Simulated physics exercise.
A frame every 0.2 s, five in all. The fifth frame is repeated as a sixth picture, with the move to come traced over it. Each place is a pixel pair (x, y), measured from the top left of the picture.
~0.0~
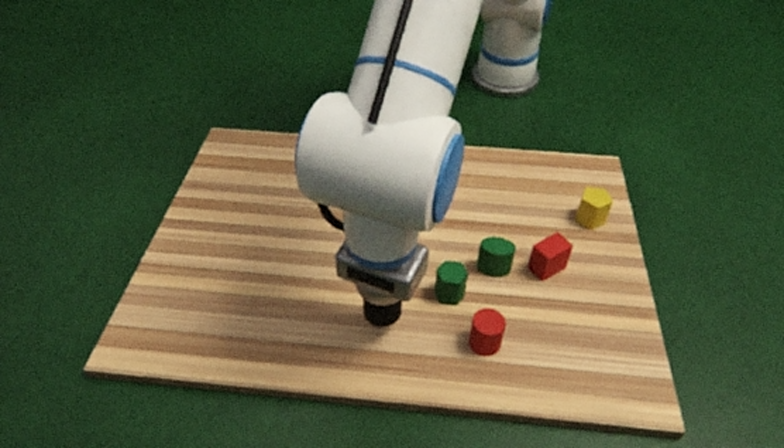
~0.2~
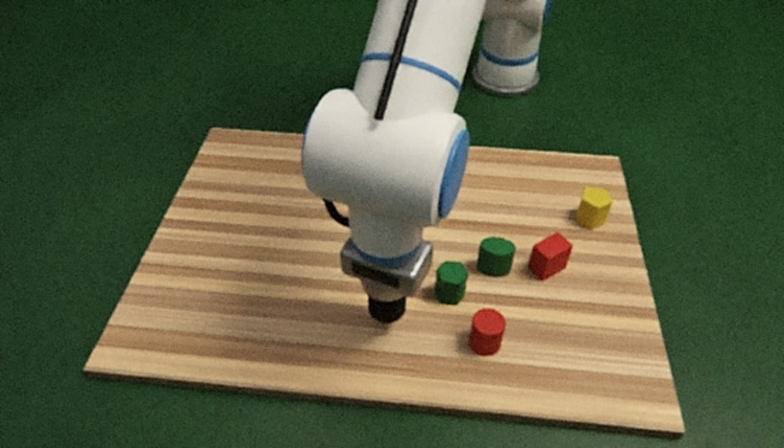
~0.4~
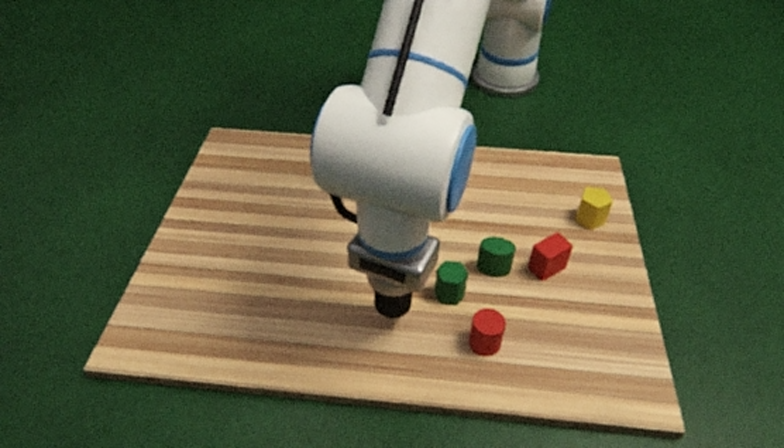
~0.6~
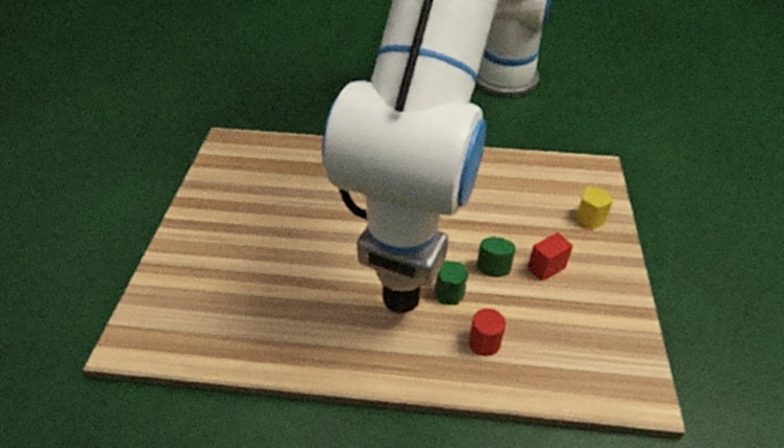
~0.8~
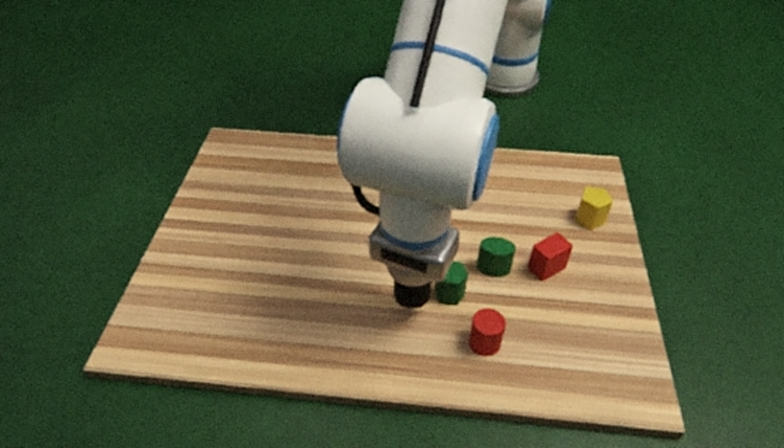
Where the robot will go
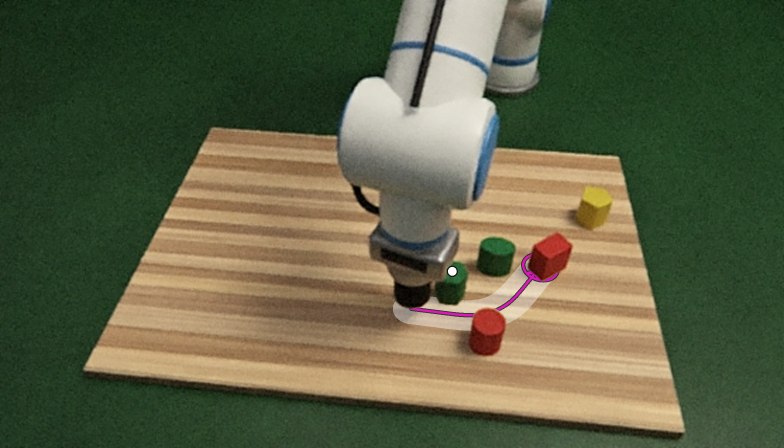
A white robotic arm with blue bands and a dark tip slides slowly and slightly right and away over a striped wooden board on a green surface, seen from above at an angle. Right of the tip sit two green blocks and two red ones, with a yellow block farther back. The tip draws close beside the nearest green block, while the blocks and camera stay still.
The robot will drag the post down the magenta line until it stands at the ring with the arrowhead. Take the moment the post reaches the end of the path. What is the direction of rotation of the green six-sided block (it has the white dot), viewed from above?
Spins counterclockwise.
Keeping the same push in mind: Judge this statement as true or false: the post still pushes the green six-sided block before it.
False - the claim does not hold.
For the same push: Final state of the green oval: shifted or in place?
The green oval is left alone.
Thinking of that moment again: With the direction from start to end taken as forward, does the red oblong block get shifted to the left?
My answer is yes.
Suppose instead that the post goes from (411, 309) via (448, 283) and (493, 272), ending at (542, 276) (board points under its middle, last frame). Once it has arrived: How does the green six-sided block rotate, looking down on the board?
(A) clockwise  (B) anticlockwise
Option A.
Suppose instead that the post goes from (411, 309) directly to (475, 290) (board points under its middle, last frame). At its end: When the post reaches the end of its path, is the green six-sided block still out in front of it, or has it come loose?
It remains before the post.
The drawn path runs from (411, 309) via (466, 315) and (513, 299), ending at (540, 267); the dot is on the green six-sided block.
What follows on the original path. One third of the way, post (469, 301); green six-sided block (474, 266), turned 85° anticlockwise.
Two thirds of the way, post (517, 284); green six-sided block (484, 263).
At the end, post (545, 252); green six-sided block (484, 263), turned 145° anticlockwise; red round block not moved; green oval not moved; red oblong block (568, 227).
